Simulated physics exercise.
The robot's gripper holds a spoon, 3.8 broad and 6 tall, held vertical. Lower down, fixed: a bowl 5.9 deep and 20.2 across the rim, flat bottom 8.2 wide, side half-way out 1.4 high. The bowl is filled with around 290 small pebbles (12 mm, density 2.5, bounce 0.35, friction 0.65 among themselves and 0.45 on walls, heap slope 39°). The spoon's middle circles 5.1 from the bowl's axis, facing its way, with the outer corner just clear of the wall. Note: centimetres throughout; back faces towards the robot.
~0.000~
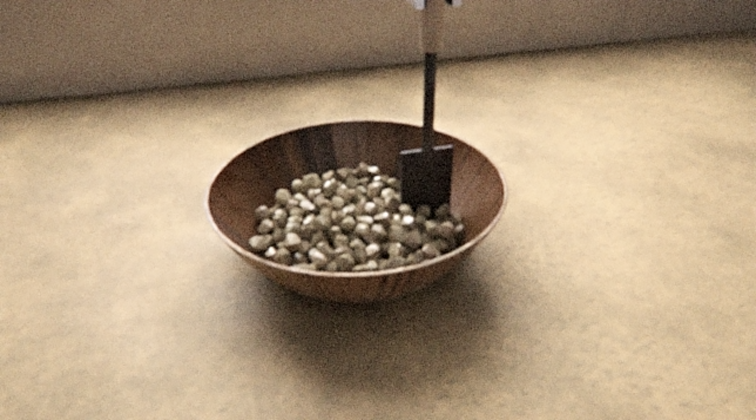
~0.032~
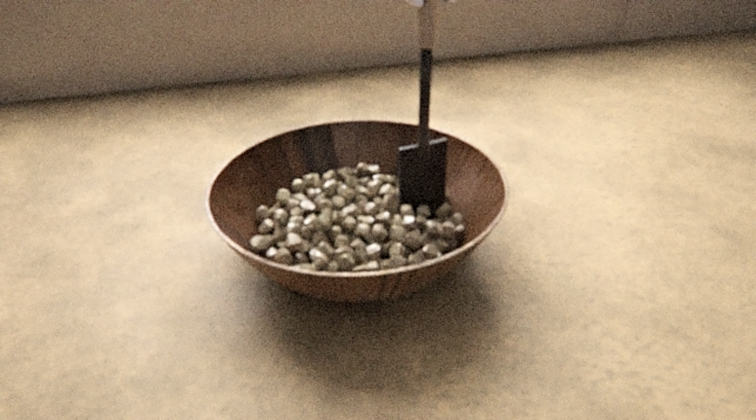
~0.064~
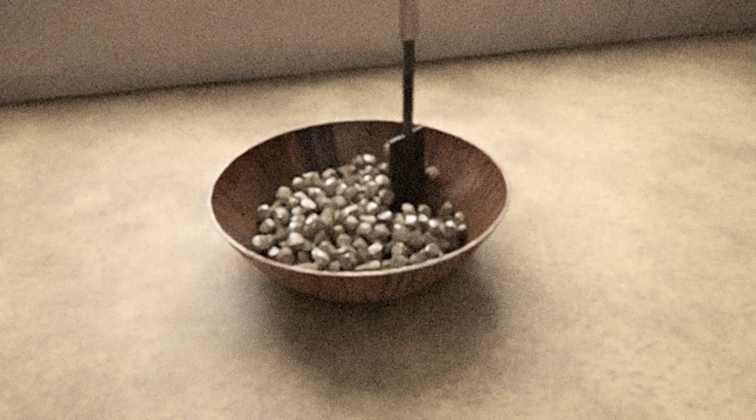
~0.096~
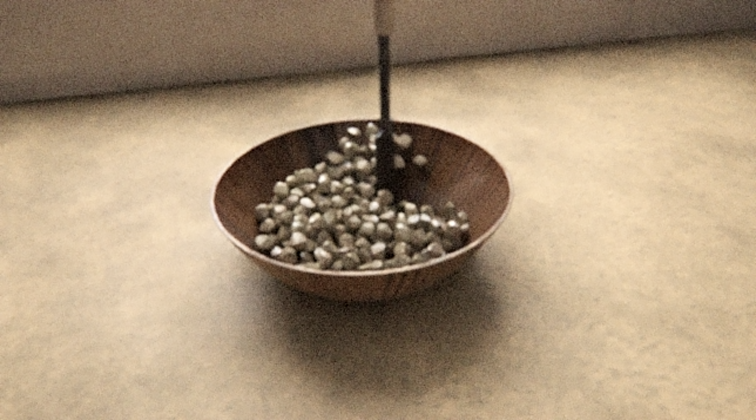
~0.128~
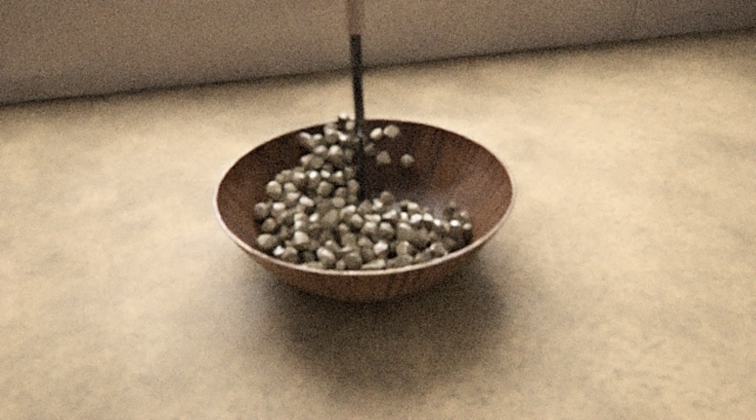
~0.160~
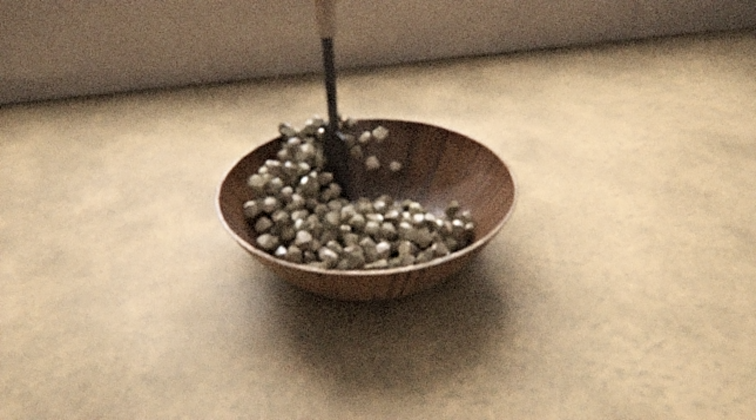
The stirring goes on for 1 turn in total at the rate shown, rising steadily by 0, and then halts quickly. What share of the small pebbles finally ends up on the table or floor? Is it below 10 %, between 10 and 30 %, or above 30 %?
Between 10 and 30 %.
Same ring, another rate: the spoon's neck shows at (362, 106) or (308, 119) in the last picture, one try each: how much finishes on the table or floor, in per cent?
Well, about 15 percent the first time and about 30 percent the second.
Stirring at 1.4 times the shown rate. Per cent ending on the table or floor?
Roughly 35 per cent.
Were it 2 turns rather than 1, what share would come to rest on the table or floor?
I'd expect some 35 per cent.
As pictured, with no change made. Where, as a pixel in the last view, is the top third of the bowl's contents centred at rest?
Estimated centre: (406, 174).
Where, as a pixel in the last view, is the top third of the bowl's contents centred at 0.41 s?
In the last picture it sits around (456, 221).
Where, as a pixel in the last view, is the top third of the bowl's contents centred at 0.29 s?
The upper third is centred close to (299, 237).
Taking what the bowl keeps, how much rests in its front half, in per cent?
Around 35 per cent of what the bowl keeps.
After 0.29 s, 201° round, highest piece 9 above the table; 283 in the bowl, 2 on the table or floor, 8 in flight or on the tool.
After 0.41 s, 297° round, highest piece 8 above the table; 255 in the bowl, 21 on the table or floor, 17 in flight or on the tool.
After 0.68 s, 0° round, highest piece 7 above the table; 243 in the bowl, 50 on the table or floor.
After 1.38 s, 0° round, highest piece 7 above the table; 243 in the bowl, 50 on the table or floor.
At rest, 243 in the bowl, 50 on the table or floor. That is 17 % on the table or floor.
